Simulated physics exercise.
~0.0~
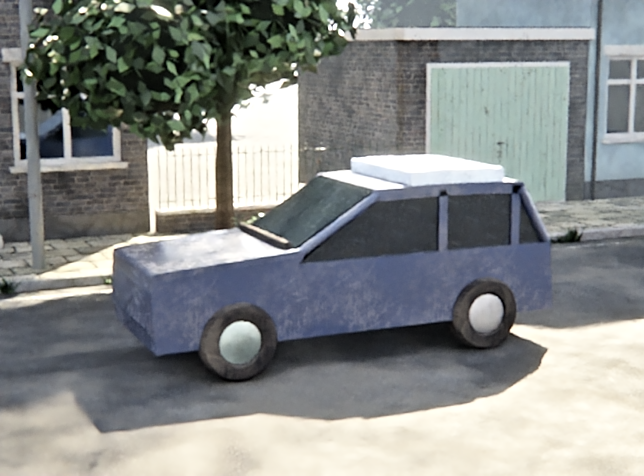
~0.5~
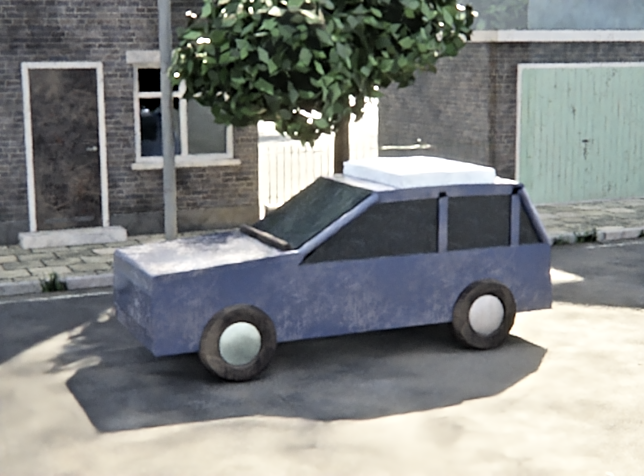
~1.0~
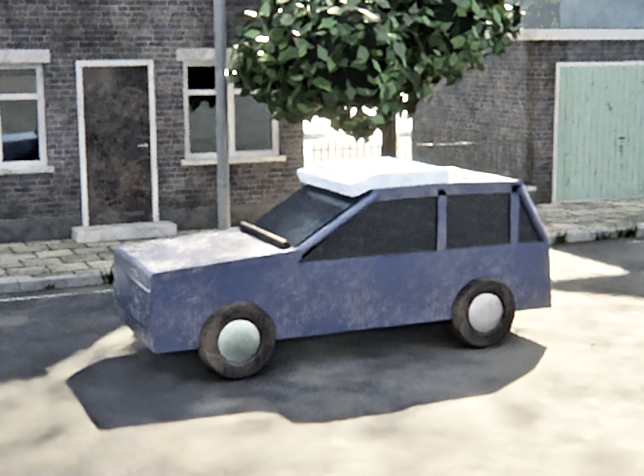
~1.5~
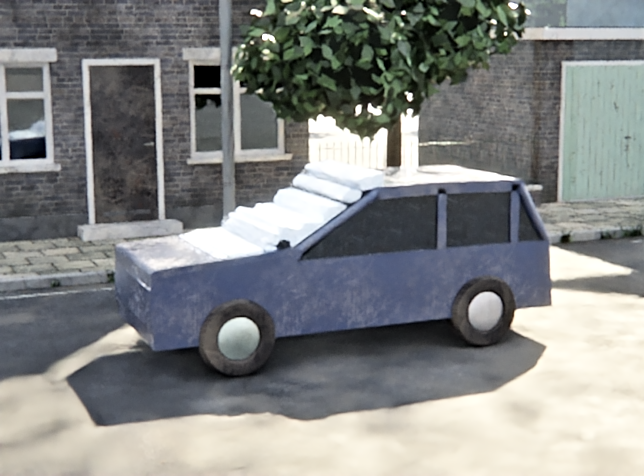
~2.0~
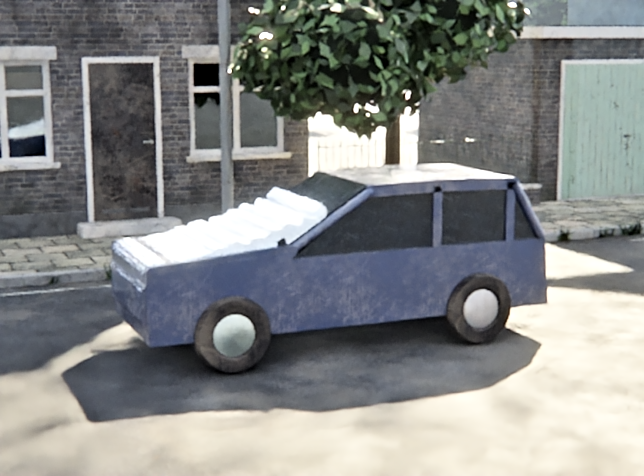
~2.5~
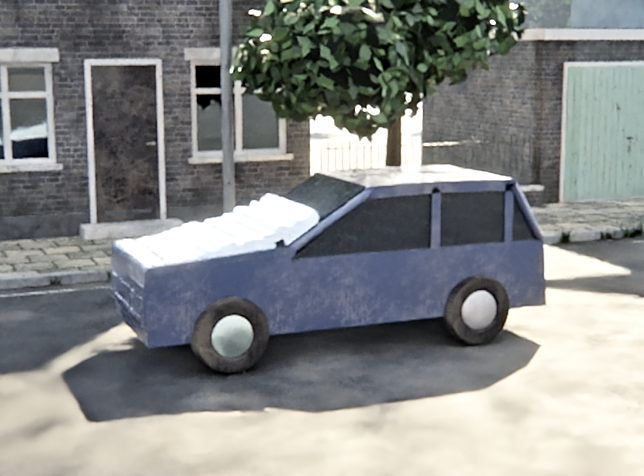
A slab of snow on the roof of a blue car slid forward as the car braked to a halt on a street, broke up as it tumbled down the windscreen, and ended up lying mostly across the bonnet, with the roof left bare.
